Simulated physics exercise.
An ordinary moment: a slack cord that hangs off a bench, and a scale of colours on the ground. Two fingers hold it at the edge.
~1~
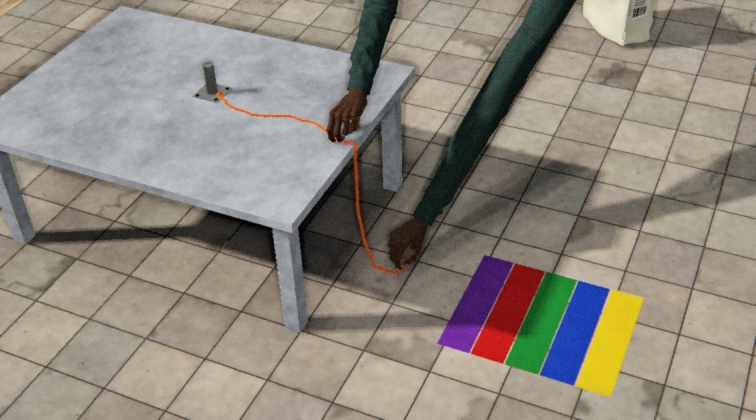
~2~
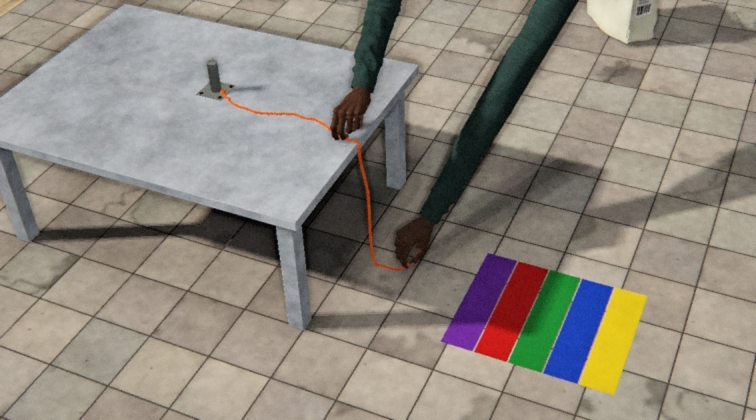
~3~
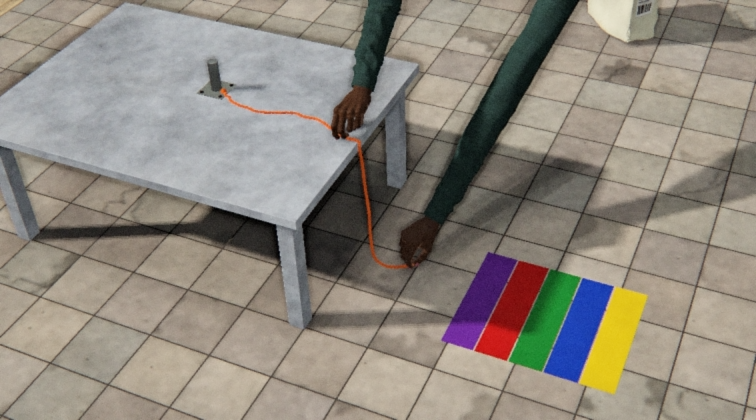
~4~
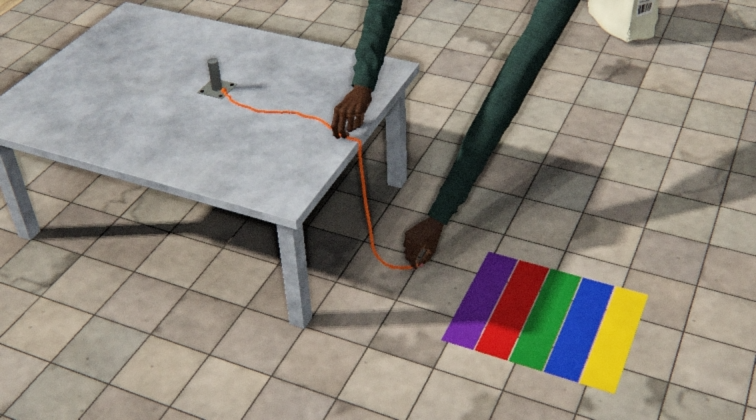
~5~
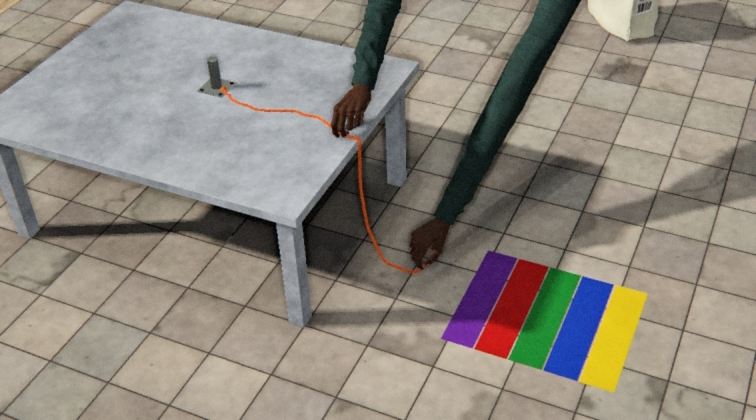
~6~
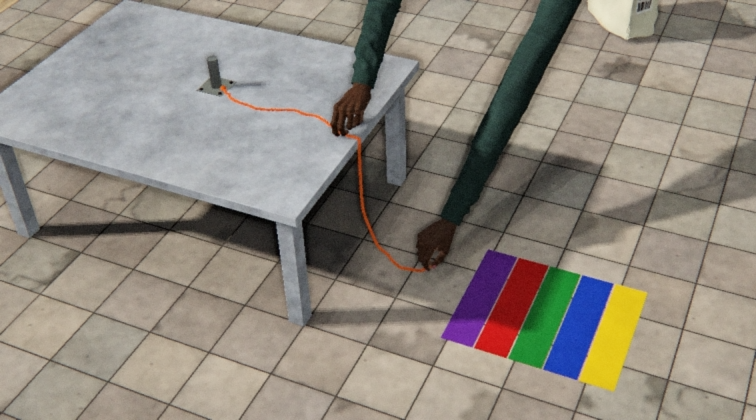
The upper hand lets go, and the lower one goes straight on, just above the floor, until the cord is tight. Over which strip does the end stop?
It gets as far as the red strip.
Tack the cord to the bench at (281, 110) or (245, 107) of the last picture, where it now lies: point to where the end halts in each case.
The places are (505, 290) and (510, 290).
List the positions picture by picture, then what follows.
The first frame shows end (402, 266); purple (462, 331); red (495, 341); green (529, 351); blue (564, 362); yellow (600, 373).
The second frame shows end (409, 265); cord through (234, 104) (285, 114) (332, 130) (362, 166) (370, 217) (374, 261).
The third frame shows end (413, 265).
The fourth frame shows end (418, 266); cord through (234, 102) (286, 112) (333, 128) (361, 164) (368, 215) (380, 260).
The fifth frame shows end (424, 266).
The sixth frame shows end (430, 267); cord through (234, 100) (285, 110) (333, 126) (360, 162) (364, 212) (389, 256).
Early on, end near (448, 272); short of the strips.
Midway, end near (490, 284); over purple.
At the end of the slack, end near (515, 291); over red. The red one.
